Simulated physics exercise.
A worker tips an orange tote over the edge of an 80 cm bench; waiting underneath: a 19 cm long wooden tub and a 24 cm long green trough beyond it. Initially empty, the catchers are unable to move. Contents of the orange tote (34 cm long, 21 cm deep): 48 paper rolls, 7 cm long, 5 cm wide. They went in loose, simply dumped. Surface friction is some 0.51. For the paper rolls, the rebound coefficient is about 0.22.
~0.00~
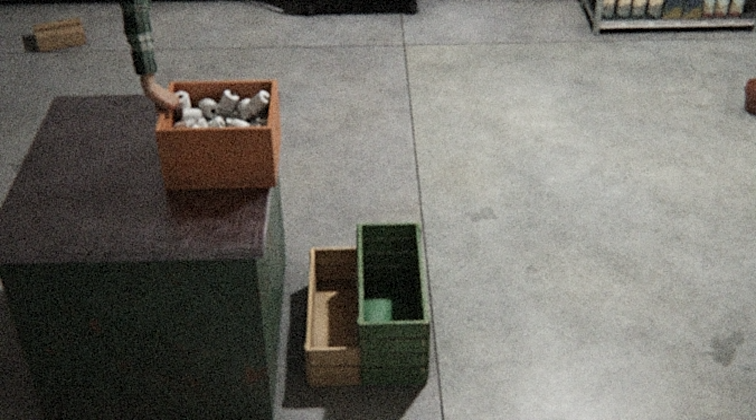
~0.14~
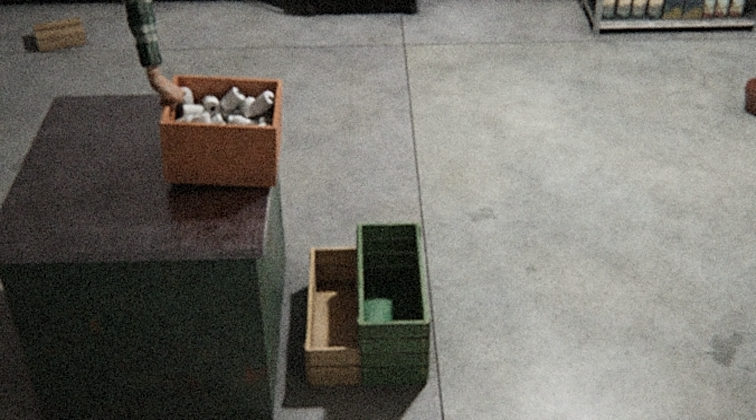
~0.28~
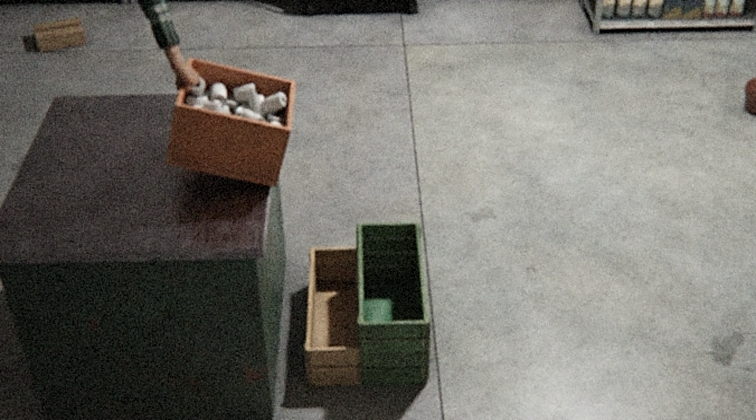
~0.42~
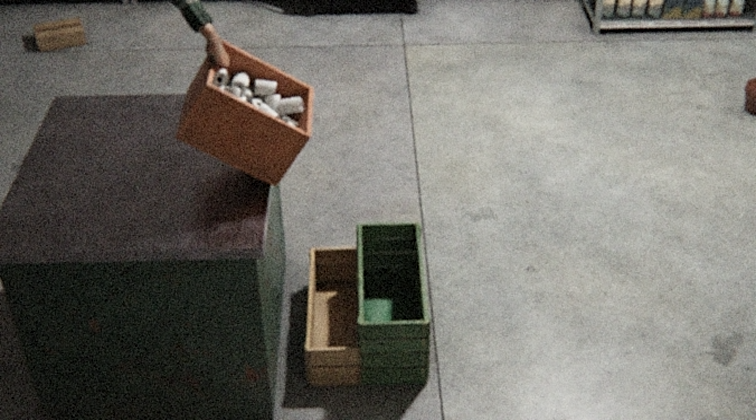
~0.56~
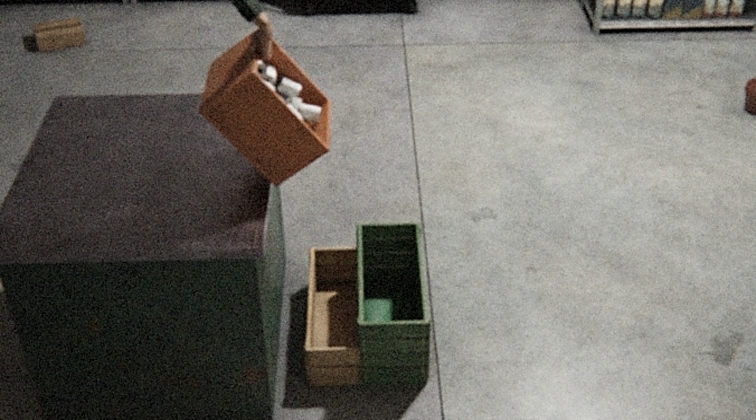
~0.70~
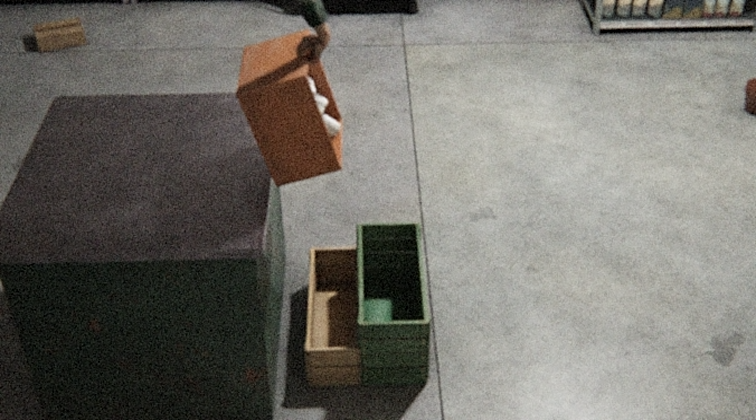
A hand tilts an orange tote of white rolls steeply rightward over a bench edge.
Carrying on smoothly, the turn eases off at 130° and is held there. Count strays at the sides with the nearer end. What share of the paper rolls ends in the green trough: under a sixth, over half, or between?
It is going to be most of the lot.
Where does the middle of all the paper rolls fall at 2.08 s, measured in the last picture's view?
At about (399, 320).
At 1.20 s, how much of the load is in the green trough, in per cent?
Share at that moment: About 10 %.
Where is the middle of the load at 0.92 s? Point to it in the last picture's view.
Estimated middle - around (321, 141).
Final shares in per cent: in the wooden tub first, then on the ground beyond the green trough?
Shares, in order: About 0 percent and 20 percent.
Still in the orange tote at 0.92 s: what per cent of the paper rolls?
I'd say close to 90 in a hundred.
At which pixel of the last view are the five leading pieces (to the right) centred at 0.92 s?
About (367, 154).
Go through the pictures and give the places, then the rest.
In the first frame (places track the rim corner closest to us here), orange tote (159, 130); green trough (363, 323); tipped 0°; all still inside.
The second frame shows orange tote (164, 122); tipped 4°.
The third frame shows orange tote (180, 105); tipped 16°.
The fourth frame shows orange tote (211, 85); tipped 33°.
The fifth frame shows orange tote (256, 74); tipped 53°.
The sixth frame shows orange tote (307, 78); green trough (363, 323); tipped 74°; all still inside.
After 0.92 s, tilt 105°; 43 still in the orange tote and 5 in the air.
After 1.20 s, tilt 129°; 15 still in the orange tote, 6 in the green trough, 1 on the ground beyond the green trough and 26 in the air.
After 1.58 s, tilt 130°; 1 in the wooden tub, 33 in the green trough, 9 on the ground beyond the green trough and 5 in the air.
Outcome (at 2.08 s), 1 in the wooden tub, 37 in the green trough and 10 on the ground beyond the green trough. Asked share, 37 of 48, 77 per cent.
